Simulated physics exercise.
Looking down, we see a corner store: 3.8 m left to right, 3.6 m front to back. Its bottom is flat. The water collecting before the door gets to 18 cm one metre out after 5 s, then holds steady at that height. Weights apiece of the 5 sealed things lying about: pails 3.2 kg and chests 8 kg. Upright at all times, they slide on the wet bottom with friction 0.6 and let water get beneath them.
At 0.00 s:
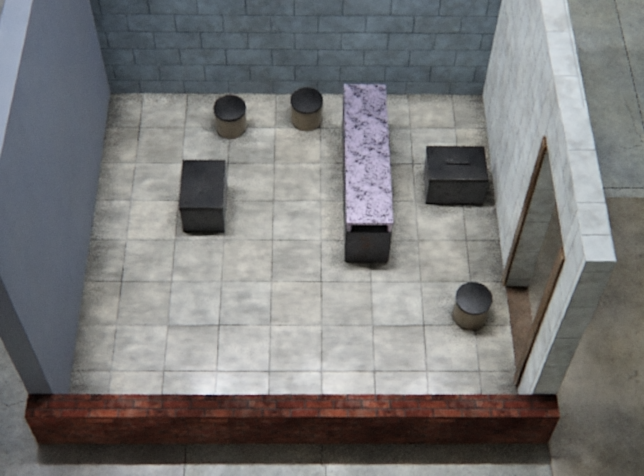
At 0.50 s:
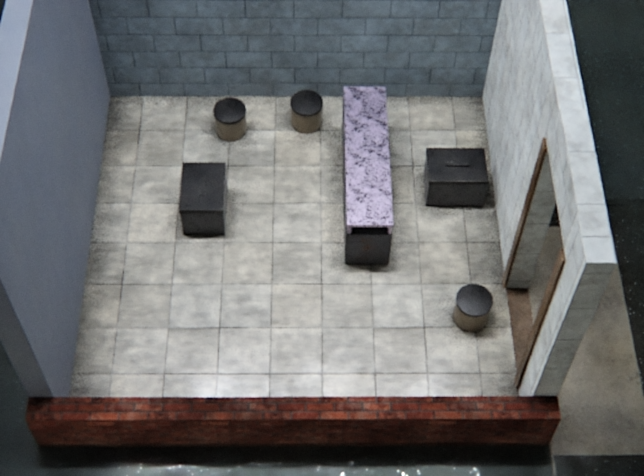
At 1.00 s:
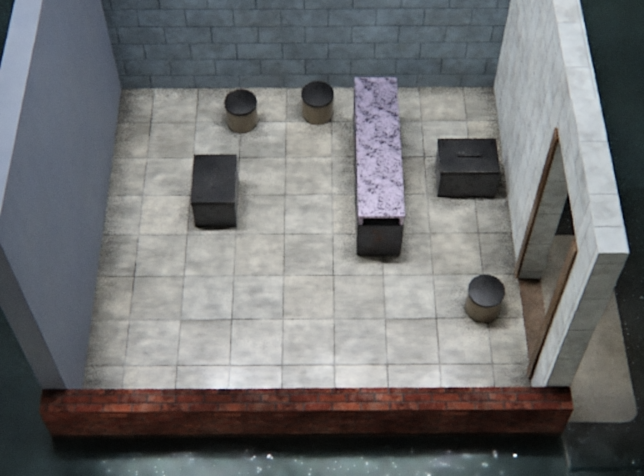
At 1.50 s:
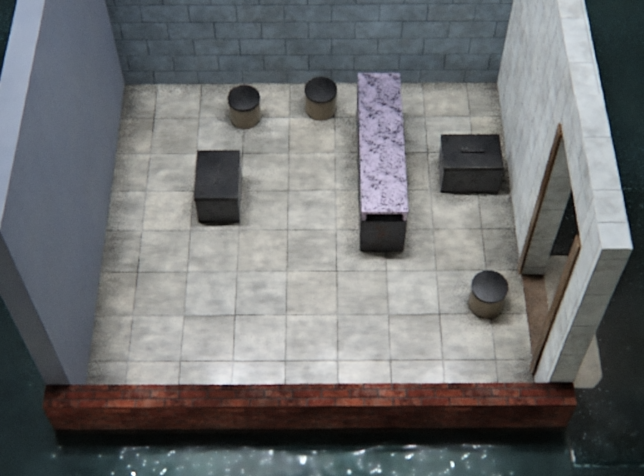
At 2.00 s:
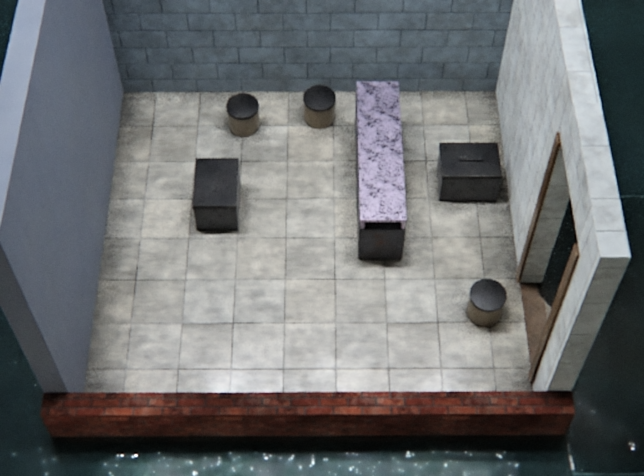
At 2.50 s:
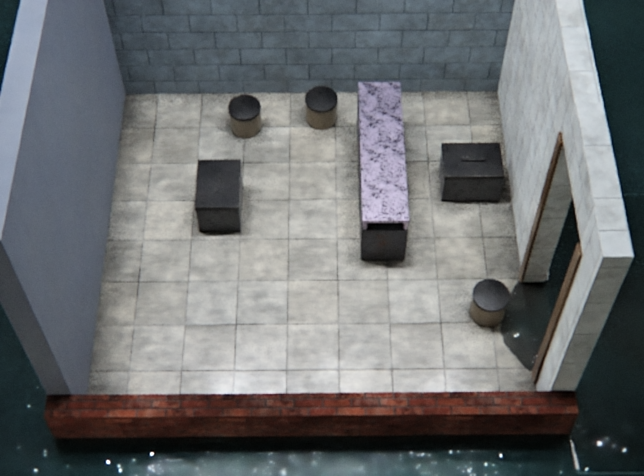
To begin with, dry grey ground surrounds a walled, tiled room holding dark-topped round pails, dark chests and a long purple-topped counter. Dark water then spreads around the outside as the view shifts slightly, and finally a little water enters through the doorway on the right, while the objects inside stay put.
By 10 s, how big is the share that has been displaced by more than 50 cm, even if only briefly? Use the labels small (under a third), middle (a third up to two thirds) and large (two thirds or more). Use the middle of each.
Small.
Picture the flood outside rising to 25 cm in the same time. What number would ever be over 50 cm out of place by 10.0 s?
Result: 3.
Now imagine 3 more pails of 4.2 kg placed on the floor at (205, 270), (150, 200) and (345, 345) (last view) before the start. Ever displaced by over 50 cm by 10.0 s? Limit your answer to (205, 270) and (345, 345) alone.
Well, the first one tops the mark, and the second tops the mark.
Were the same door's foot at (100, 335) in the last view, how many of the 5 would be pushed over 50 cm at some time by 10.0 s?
Count: 2.
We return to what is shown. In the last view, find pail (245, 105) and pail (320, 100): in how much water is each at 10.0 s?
Depth approx. 4 cm / 2 cm.
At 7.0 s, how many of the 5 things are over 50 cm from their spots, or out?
By then the count is 1.
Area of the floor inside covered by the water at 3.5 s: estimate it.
Some 1.5 m2 of it.
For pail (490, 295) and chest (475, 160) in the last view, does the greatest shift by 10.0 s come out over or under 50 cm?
Beyond, within.
After 3.5 s 0 of 5 are over 50 cm from their spots; 0 afloat.
After 4.5 s 1 of 5 are over 50 cm from their spots; 0 afloat.
After 7.0 s 1 of 5 are over 50 cm from their spots; 0 afloat.
After 10.0 s 1 of 5 are over 50 cm from their spots, and 1 have been at some point; 2 afloat.
